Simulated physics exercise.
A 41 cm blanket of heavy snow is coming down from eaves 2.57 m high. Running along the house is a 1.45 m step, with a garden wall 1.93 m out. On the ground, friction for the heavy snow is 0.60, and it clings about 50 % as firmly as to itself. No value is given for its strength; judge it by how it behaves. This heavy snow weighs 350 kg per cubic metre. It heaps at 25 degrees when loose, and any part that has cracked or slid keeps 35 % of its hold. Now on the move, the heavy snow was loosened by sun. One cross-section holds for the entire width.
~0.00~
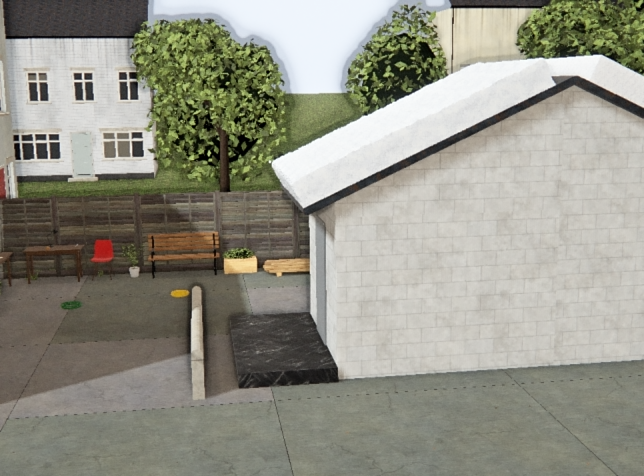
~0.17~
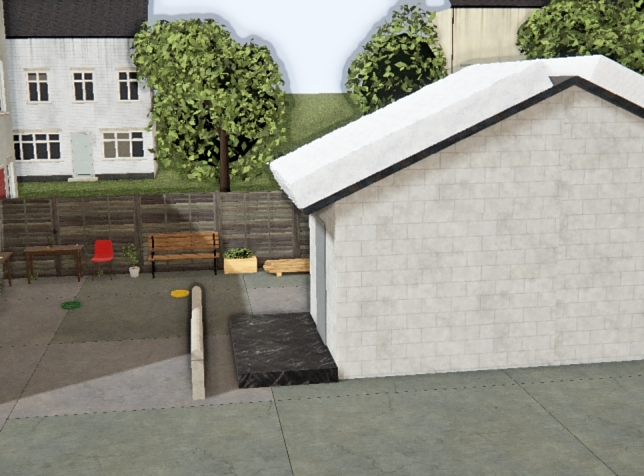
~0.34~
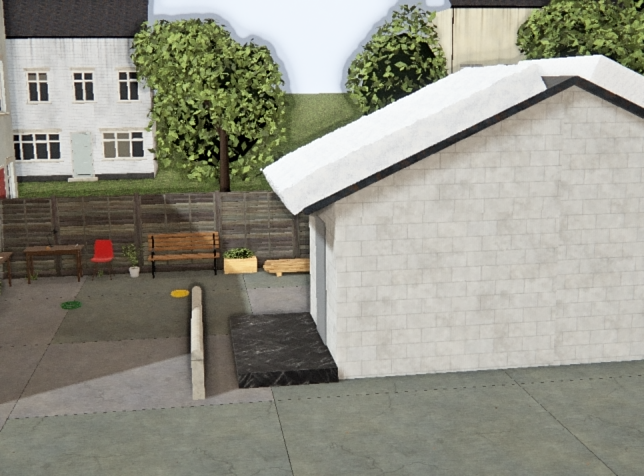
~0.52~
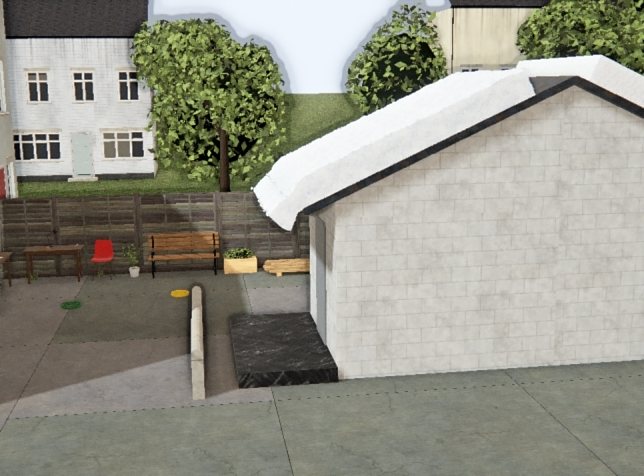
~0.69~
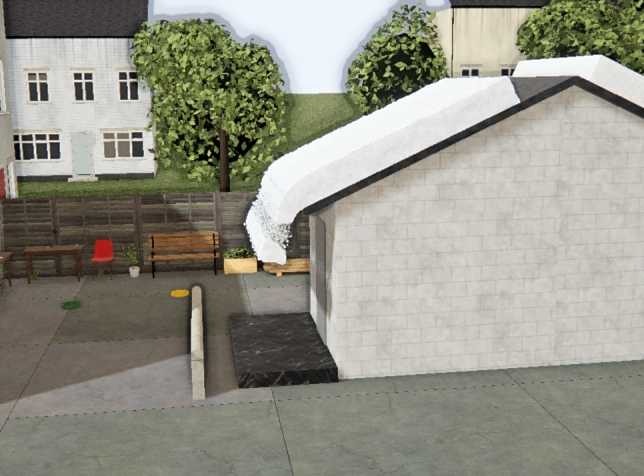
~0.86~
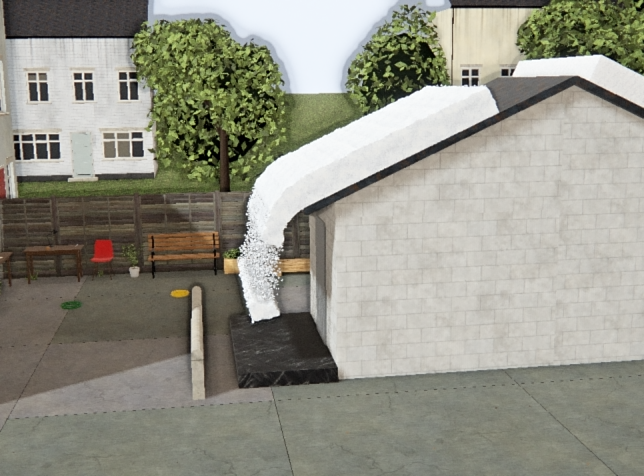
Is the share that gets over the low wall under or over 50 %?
Exceeding 50 %.
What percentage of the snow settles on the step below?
25 %, approx.
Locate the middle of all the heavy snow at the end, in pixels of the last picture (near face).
(135, 381), roughly.
By 1.24 s, 70 % is still on the roof and 0 % is past the low wall.
By 1.70 s, 32 % is still on the roof and 5 % is past the low wall.
By 2.15 s, none is still on the roof and 53 % is past the low wall.
By 2.60 s, none is still on the roof and 56 % is past the low wall.
By 3.60 s, at the end, none is still on the roof and 56 % is past the low wall.
